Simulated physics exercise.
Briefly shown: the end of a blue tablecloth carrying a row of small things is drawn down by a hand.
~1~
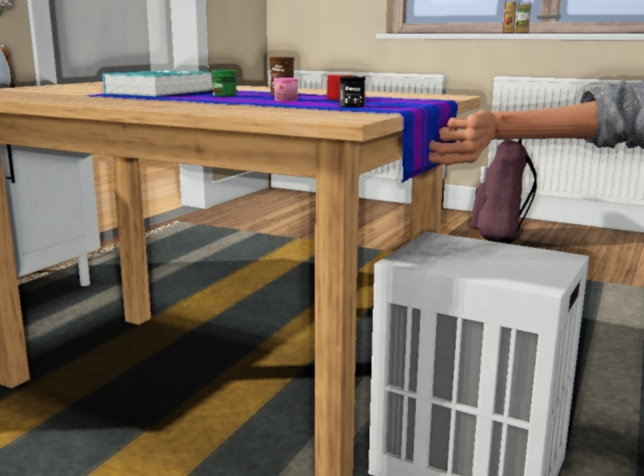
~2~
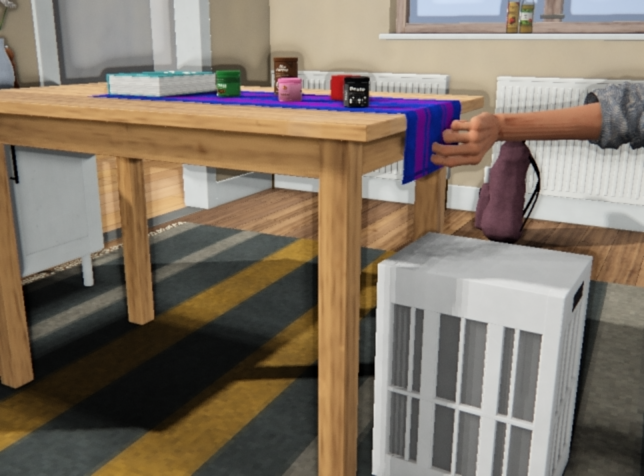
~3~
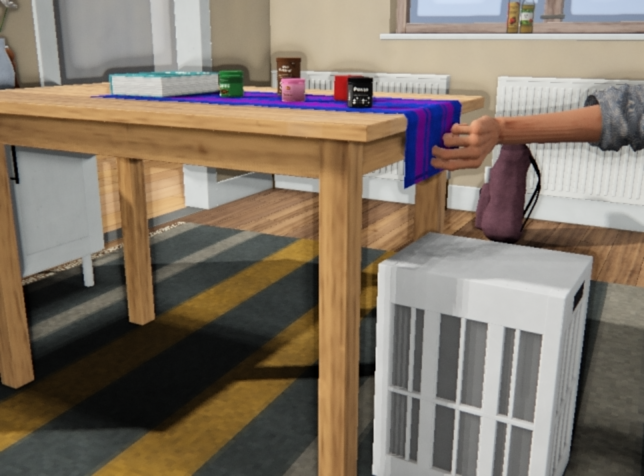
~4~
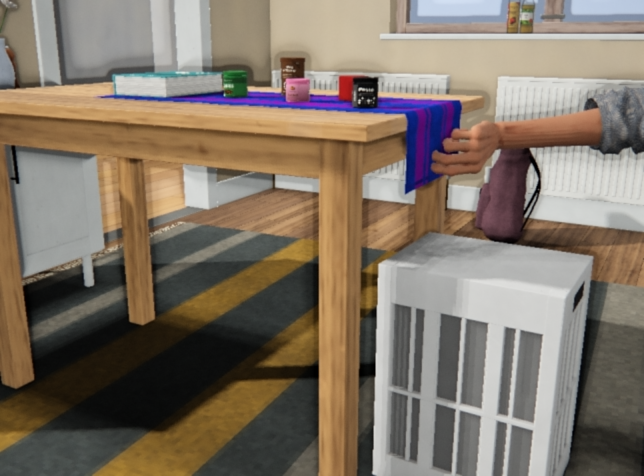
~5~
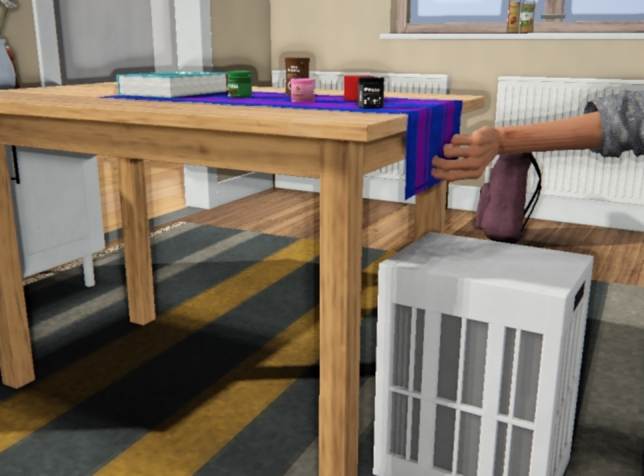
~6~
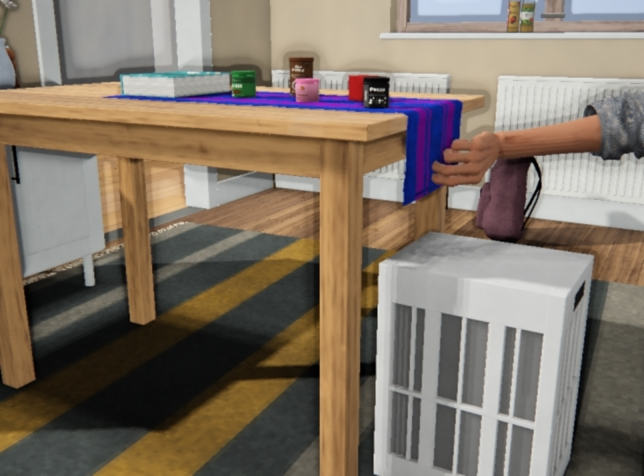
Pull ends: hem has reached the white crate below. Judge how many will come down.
Exactly one goes over.
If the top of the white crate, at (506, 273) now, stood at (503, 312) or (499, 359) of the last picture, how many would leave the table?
Then 2, then 3.
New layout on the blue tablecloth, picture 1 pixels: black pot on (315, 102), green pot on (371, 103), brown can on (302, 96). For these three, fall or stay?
Black pot - stays aboard. Green pot - leaves the top. Brown can - stays aboard.
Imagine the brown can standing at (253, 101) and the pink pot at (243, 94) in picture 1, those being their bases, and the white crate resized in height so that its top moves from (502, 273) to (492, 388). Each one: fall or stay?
In the end the brown can is no longer on top and the pink pot is still on top.
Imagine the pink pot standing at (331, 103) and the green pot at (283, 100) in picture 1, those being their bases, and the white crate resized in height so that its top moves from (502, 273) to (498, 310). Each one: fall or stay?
Outcome for the pink pot: It is lost. Outcome for the green pot: It stays.
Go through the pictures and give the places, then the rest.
Hem (401, 183); black pot (353, 77); red cube (342, 75); pink pot (286, 78); brown can (282, 57); green pot (224, 70); top of the crate (502, 274), in the first frame.
Hem (402, 185); black pot (357, 77), in the second frame.
Hem (404, 189); red cube (350, 76), in the third frame.
Hem (405, 194); pink pot (298, 79); top of the crate (506, 274), in the fourth frame.
Hem (405, 200); brown can (297, 58), in the fifth frame.
Hem (403, 206); black pot (377, 77); red cube (364, 75); pink pot (307, 79); brown can (301, 57); green pot (244, 71), in the sixth frame.
A little later, hem on the crate; black pot gone.
When it is over, hem on the crate; black pot gone. Over the edge go one.
